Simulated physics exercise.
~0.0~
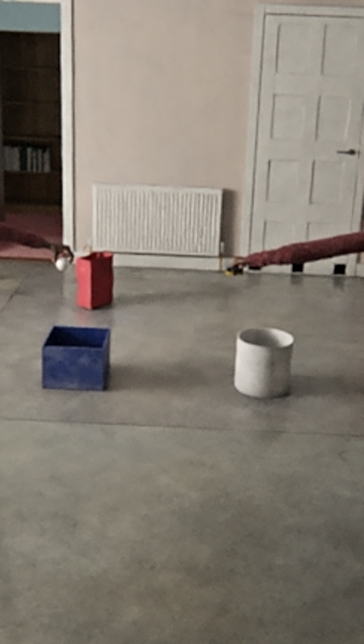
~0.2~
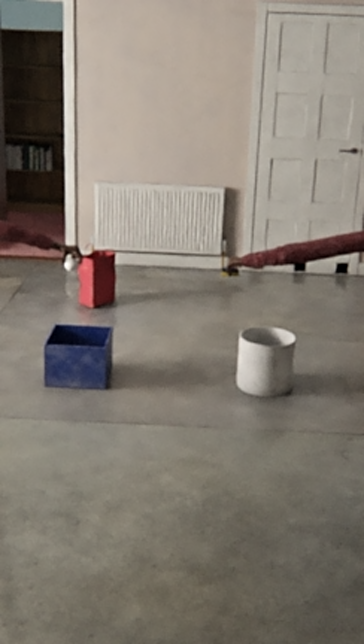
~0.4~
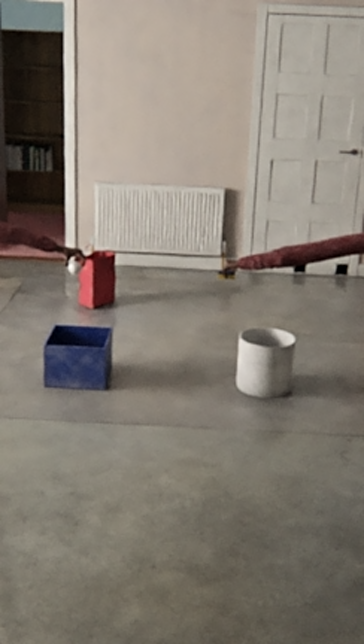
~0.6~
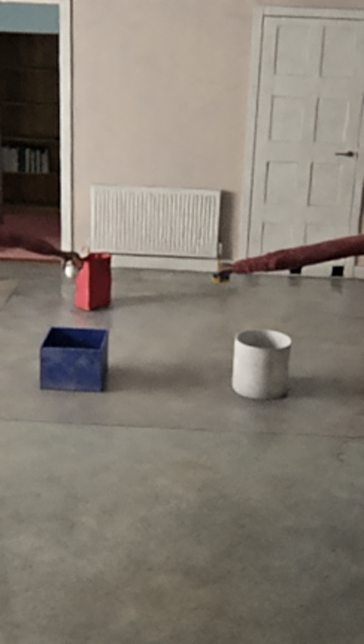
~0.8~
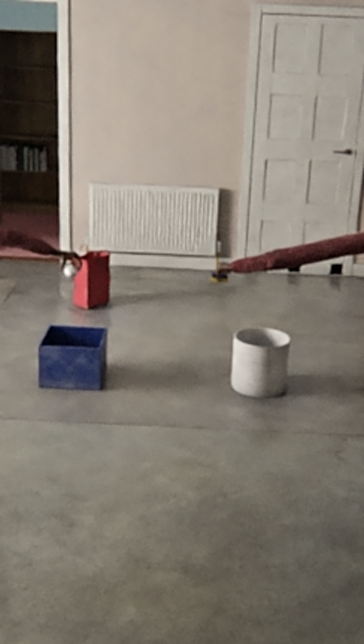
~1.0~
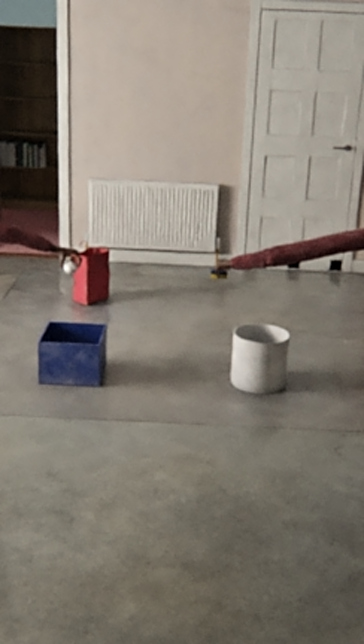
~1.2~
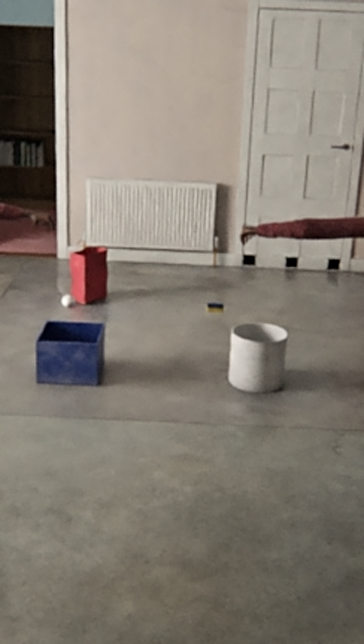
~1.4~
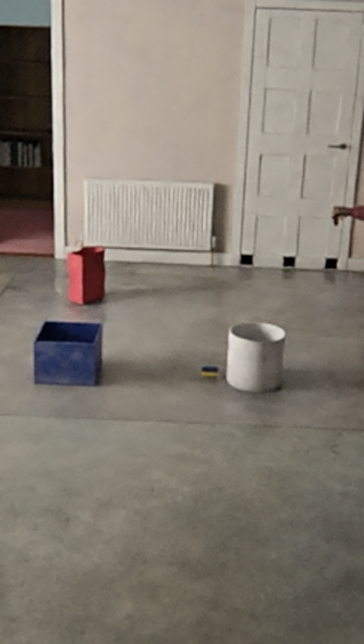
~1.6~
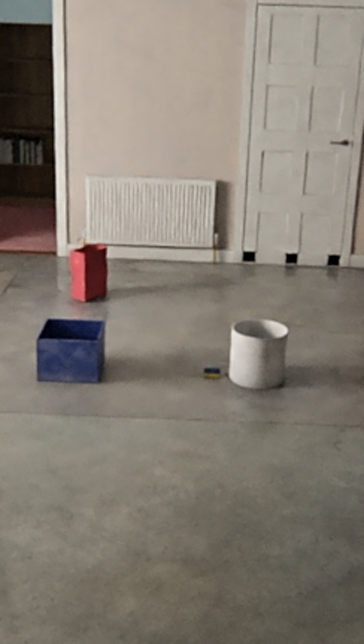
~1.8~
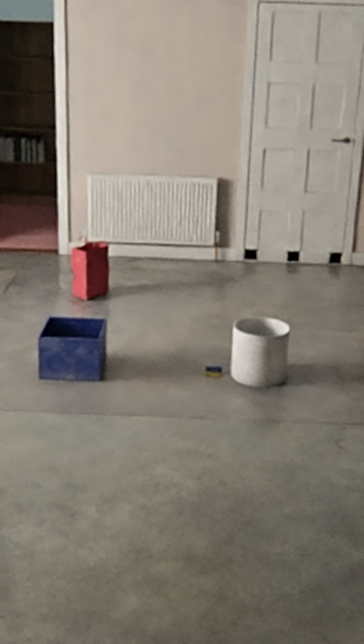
Two hands releasing a yellow sponge and a white onion, the sponge landing beside the white bin, the onion dropping from sight.
